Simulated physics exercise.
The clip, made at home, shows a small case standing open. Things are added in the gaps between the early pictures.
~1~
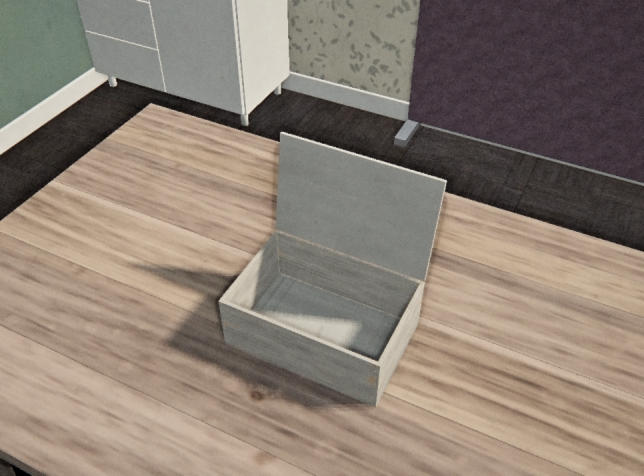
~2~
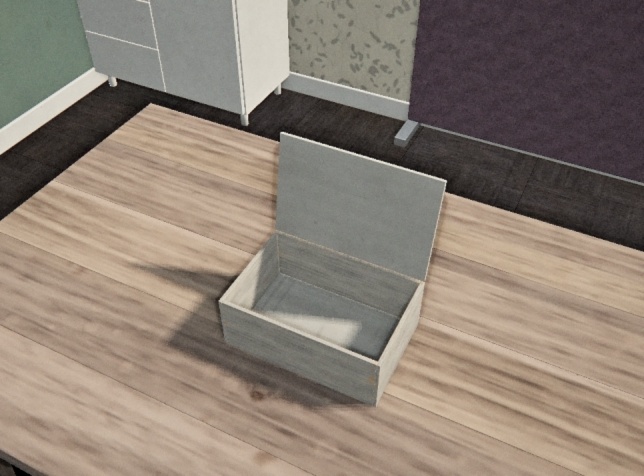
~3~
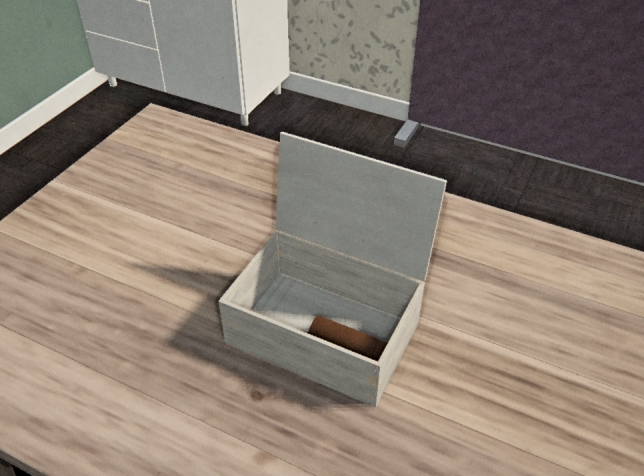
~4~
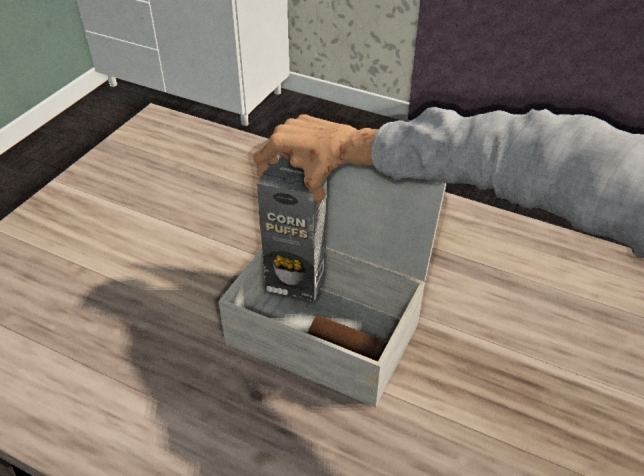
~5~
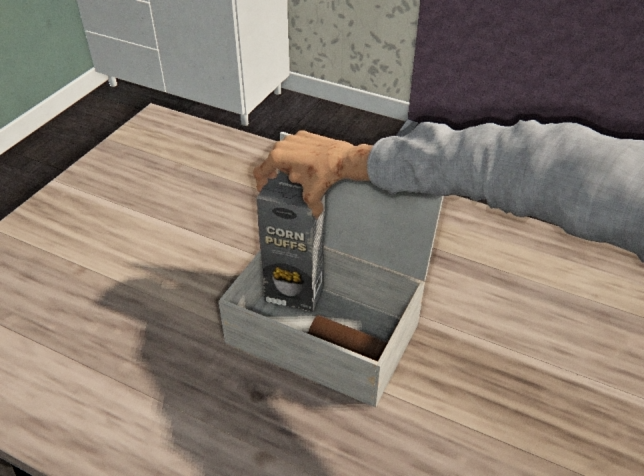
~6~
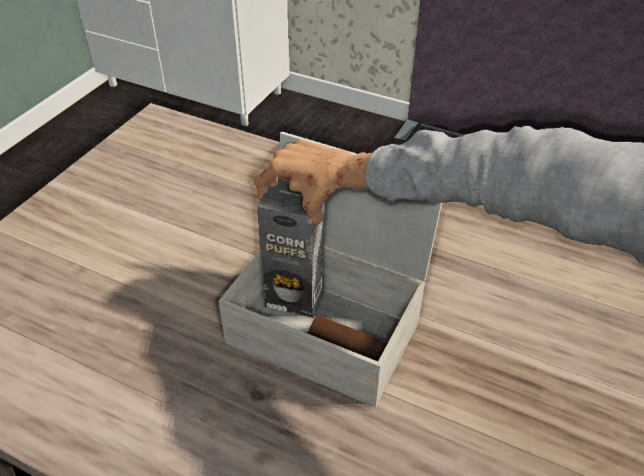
A hand lowers a grey carton into the open case beside a brown object.
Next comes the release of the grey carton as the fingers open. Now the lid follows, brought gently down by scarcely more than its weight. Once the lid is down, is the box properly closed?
No, the lid is still ajar.
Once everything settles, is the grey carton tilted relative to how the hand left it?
The grey carton ends up tilted.
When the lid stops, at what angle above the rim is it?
Lid angle from rim - close to 25°.
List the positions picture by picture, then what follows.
In the first picture, the last thing is not in view yet.
In the second picture, the last thing is not in view yet.
In the third picture, the last thing is not in view yet; brown shaker (349, 343).
The fourth picture shows on its way; grey carton (294, 233); brown shaker (349, 343).
The fifth picture shows on its way; grey carton (293, 246); brown shaker (349, 343).
The sixth picture shows put in, still held; grey carton (293, 253); brown shaker (349, 343).
Then, 1.90 s after the last picture, lid 82° above the rim.
Then, 2.70 s after the last picture, lid 42° above the rim; grey carton tipped 34° from how it was near (278, 283).
Then, 2.90 s after the last picture, lid 25° above the rim; grey carton tipped 52° from how it was near (286, 294).
At rest, lid 24° above the rim; tipped over in the box, grey carton; brown shaker in place. Seen from the same camera at the end, grey carton near (287, 294).
